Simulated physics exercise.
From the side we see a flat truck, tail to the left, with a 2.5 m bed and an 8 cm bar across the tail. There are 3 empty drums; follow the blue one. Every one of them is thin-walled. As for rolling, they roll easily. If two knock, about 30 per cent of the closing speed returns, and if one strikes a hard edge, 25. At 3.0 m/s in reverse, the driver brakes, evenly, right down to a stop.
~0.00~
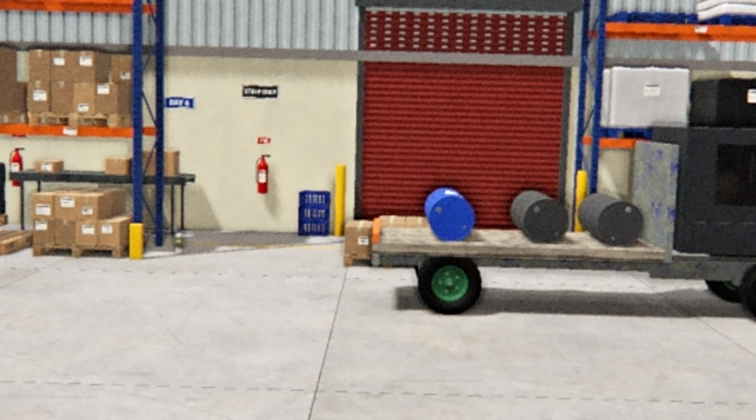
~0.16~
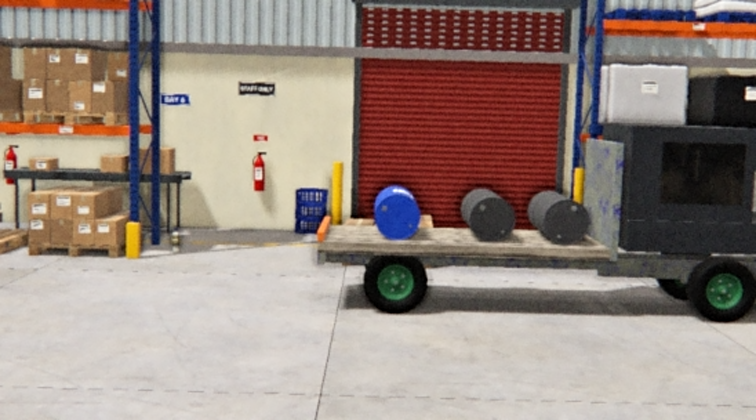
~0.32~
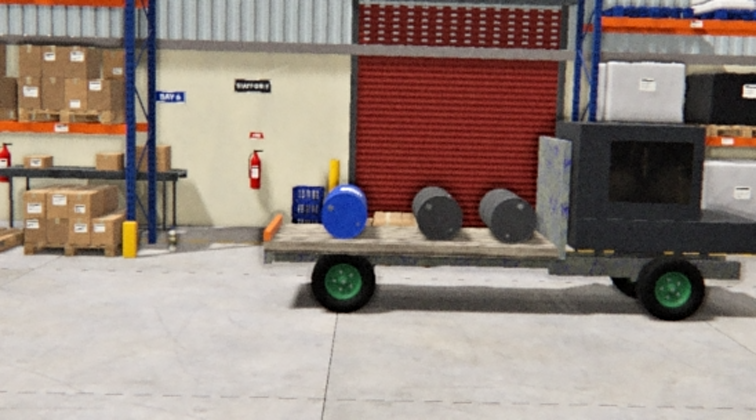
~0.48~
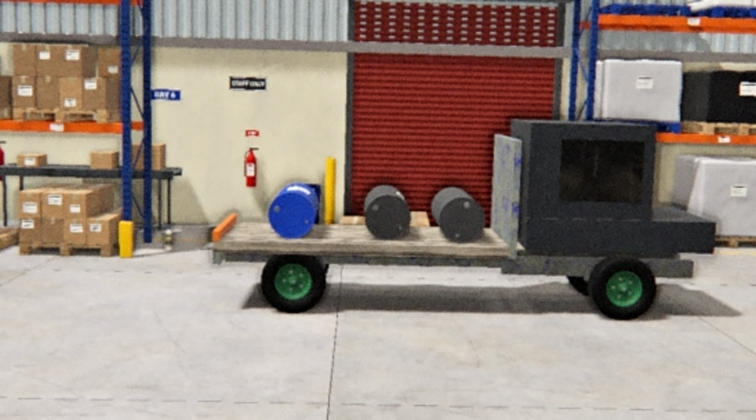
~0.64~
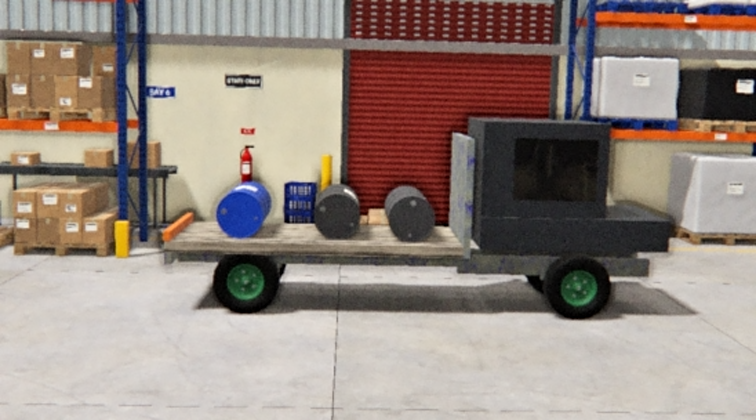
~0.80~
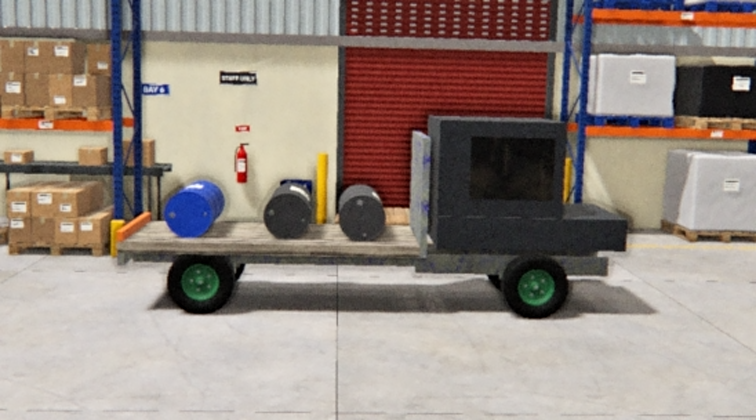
A flat truck backed leftward past a red shutter in a warehouse, slowing slightly, while the blue drum and two dark ones on its bed rolled just a little toward the orange bar at its tail.
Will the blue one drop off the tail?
Still there.
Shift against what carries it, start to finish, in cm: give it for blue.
Blue: 50.
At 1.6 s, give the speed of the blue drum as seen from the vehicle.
Speed: Approx. 0.1 m/s.
By 1.6 s, blue is on the bed, 15 cm from the bar; 0 of 3 are off.
Finally (2.7 s), blue is on the bed, 15 cm from the bar; 0 of 3 are off.
